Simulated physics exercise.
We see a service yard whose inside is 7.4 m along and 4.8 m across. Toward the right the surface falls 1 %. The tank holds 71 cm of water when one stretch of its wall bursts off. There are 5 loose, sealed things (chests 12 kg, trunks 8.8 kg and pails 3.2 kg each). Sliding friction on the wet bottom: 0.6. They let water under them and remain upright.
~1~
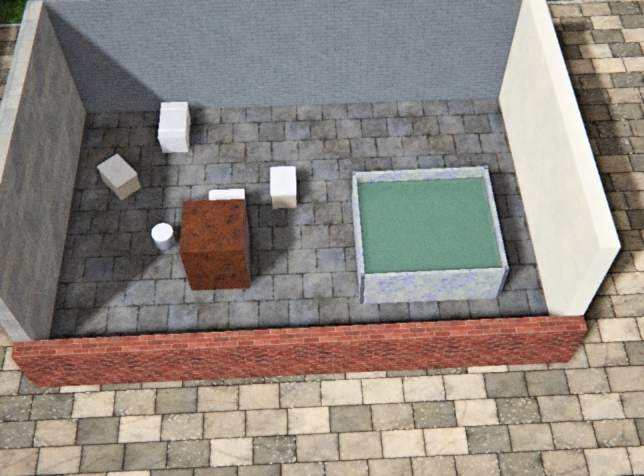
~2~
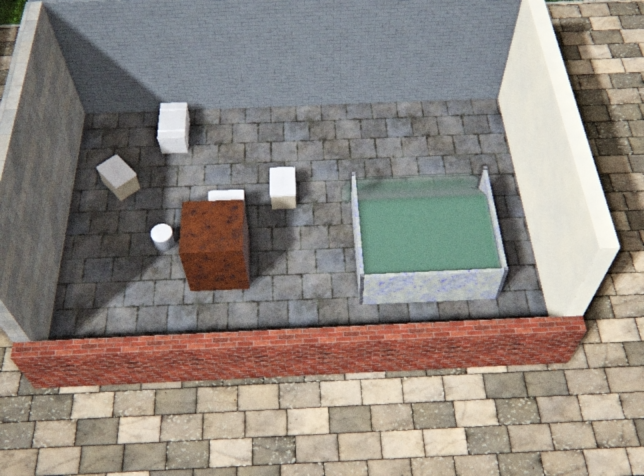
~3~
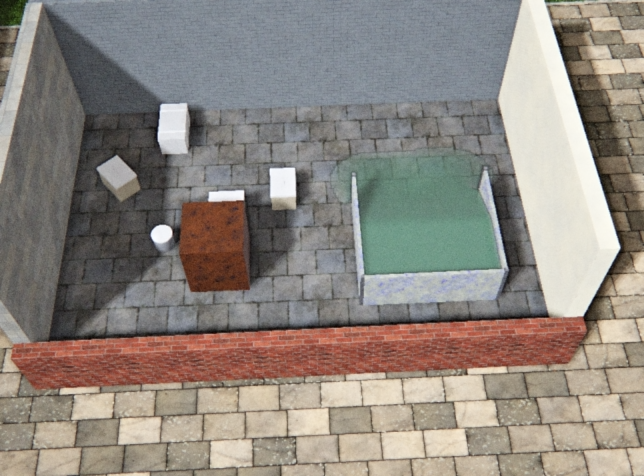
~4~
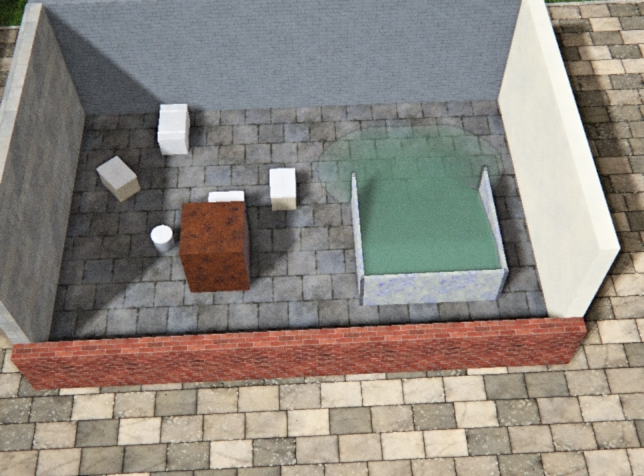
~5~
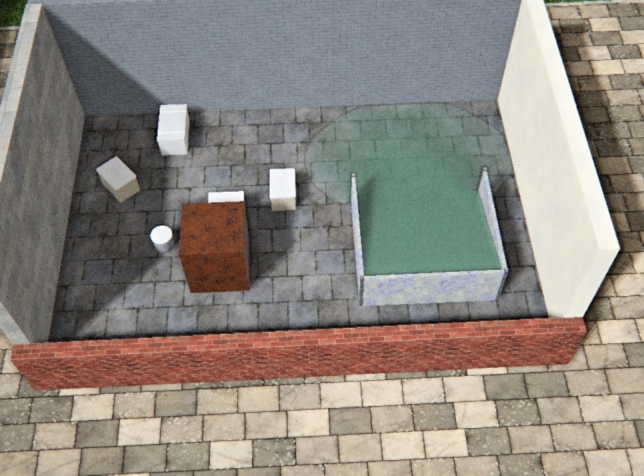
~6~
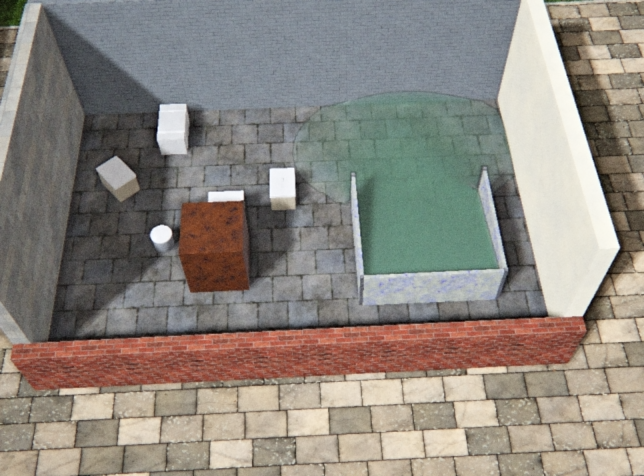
Green water spreads out across the paved floor from the open back of a tank.
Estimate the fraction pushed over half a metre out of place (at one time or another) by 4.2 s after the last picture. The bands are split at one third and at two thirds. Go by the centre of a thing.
I expect the share moved that far will be a third to two thirds.
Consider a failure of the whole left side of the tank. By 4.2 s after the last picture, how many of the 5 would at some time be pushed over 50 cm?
That gives 5 of them.
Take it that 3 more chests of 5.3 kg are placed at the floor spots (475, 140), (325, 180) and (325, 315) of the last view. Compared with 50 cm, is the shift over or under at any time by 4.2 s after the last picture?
Outcome: Breaks the threshold first, breaks the threshold next, stays within last.
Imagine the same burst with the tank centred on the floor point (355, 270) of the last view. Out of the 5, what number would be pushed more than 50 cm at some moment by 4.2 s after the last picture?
The answer would then be 3.
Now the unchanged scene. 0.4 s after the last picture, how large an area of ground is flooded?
That flooded area is roughly 12 m2.
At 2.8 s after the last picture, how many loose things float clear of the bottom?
At that point I count 1.
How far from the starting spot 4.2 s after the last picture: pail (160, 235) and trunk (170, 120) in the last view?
Respectively, 20 centimetres and 150 centimetres.
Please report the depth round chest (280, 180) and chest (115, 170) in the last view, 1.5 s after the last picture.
First roughly 0 cm, second roughly 0 cm.
Then, 0.4 s after the last picture 0 of 5 are over 50 cm from their spots; 0 afloat.
Then, 1.5 s after the last picture 0 of 5 are over 50 cm from their spots; 0 afloat.
Then, 2.8 s after the last picture 2 of 5 are over 50 cm from their spots; 1 afloat.
Then, 4.2 s after the last picture 3 of 5 are over 50 cm from their spots, and 3 have been at some point; 1 afloat.
